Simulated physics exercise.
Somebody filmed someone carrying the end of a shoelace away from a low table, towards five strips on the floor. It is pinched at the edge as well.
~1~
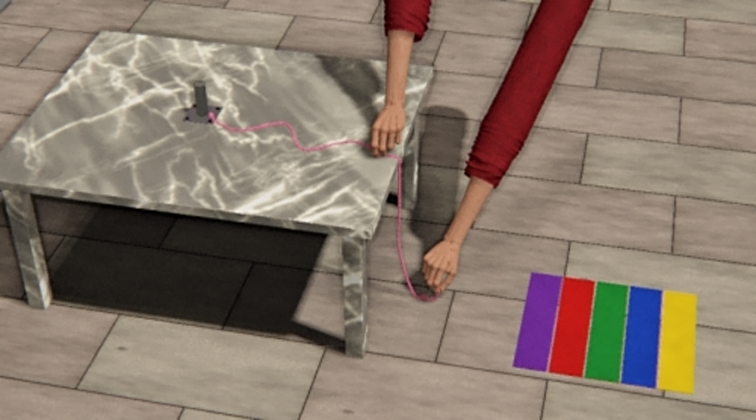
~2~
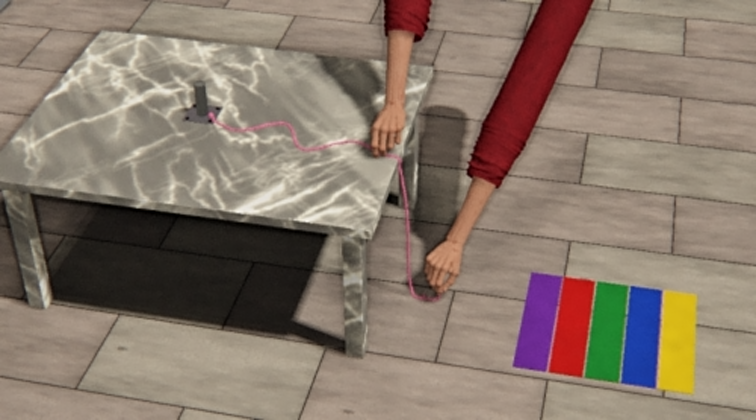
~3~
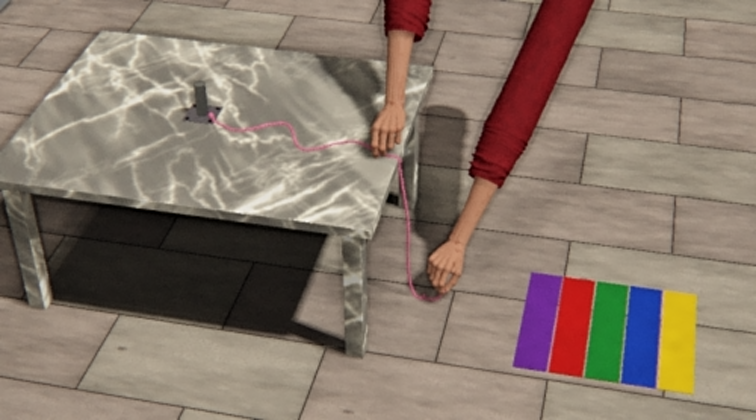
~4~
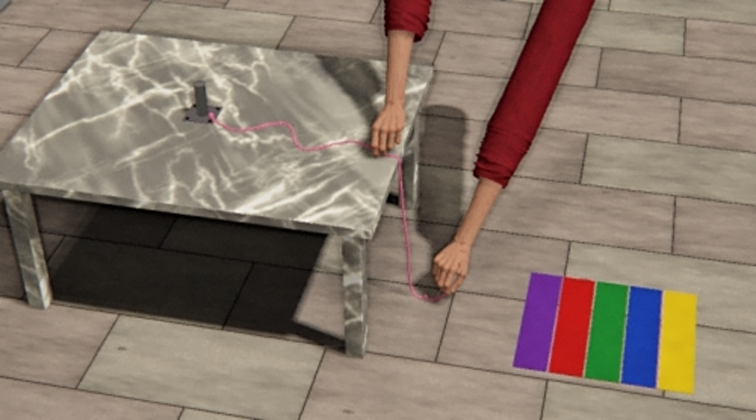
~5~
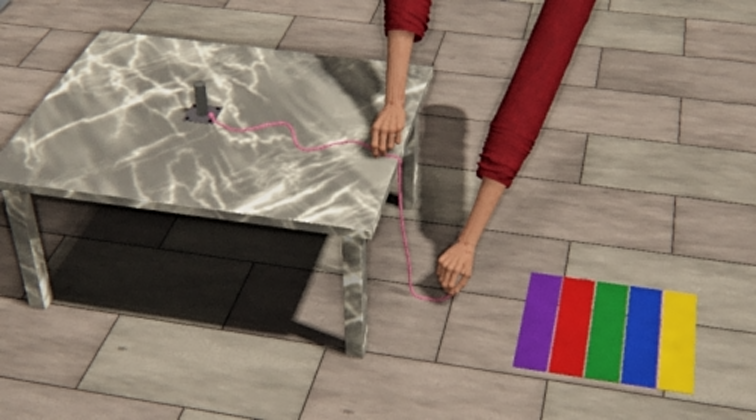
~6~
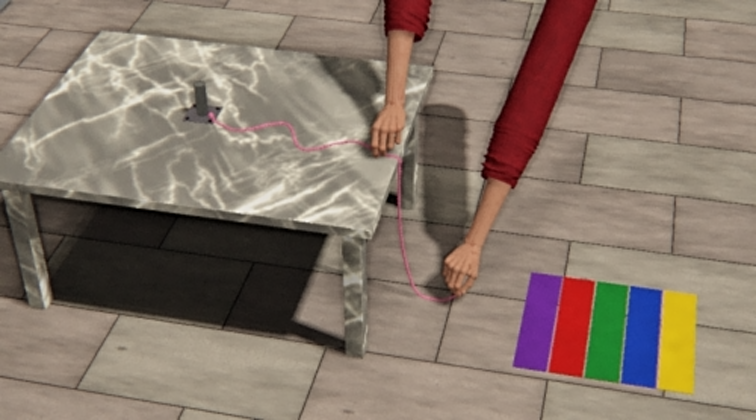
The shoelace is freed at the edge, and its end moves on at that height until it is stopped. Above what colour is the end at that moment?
The end stops over the green strip.
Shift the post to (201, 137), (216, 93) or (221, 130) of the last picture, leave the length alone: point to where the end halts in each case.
Near (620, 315), (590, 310) and (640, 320).
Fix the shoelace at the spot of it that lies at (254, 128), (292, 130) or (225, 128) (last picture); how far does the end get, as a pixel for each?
The places are (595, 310), (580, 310) and (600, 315).
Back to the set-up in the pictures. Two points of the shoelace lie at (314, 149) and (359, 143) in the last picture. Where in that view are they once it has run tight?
Near (353, 145) and (397, 156).
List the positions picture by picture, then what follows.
In the first frame, end (439, 290); purple (533, 351); red (568, 356); green (604, 362); blue (640, 367); yellow (676, 373).
In the second frame, end (442, 291); shoelace through (230, 129) (292, 131) (336, 144) (399, 161) (407, 222) (409, 279).
In the third frame, end (444, 291).
In the fourth frame, end (450, 292); shoelace through (230, 129) (292, 131) (336, 144) (399, 161) (404, 222) (409, 279).
In the fifth frame, end (454, 292).
In the sixth frame, end (460, 293); shoelace through (230, 129) (292, 131) (336, 144) (399, 161) (400, 222) (410, 279).
Early on, end near (543, 305); over purple.
Midway, end near (582, 311); over red.
At the end of the slack, end near (606, 314); over green. It gets as far as the green strip.
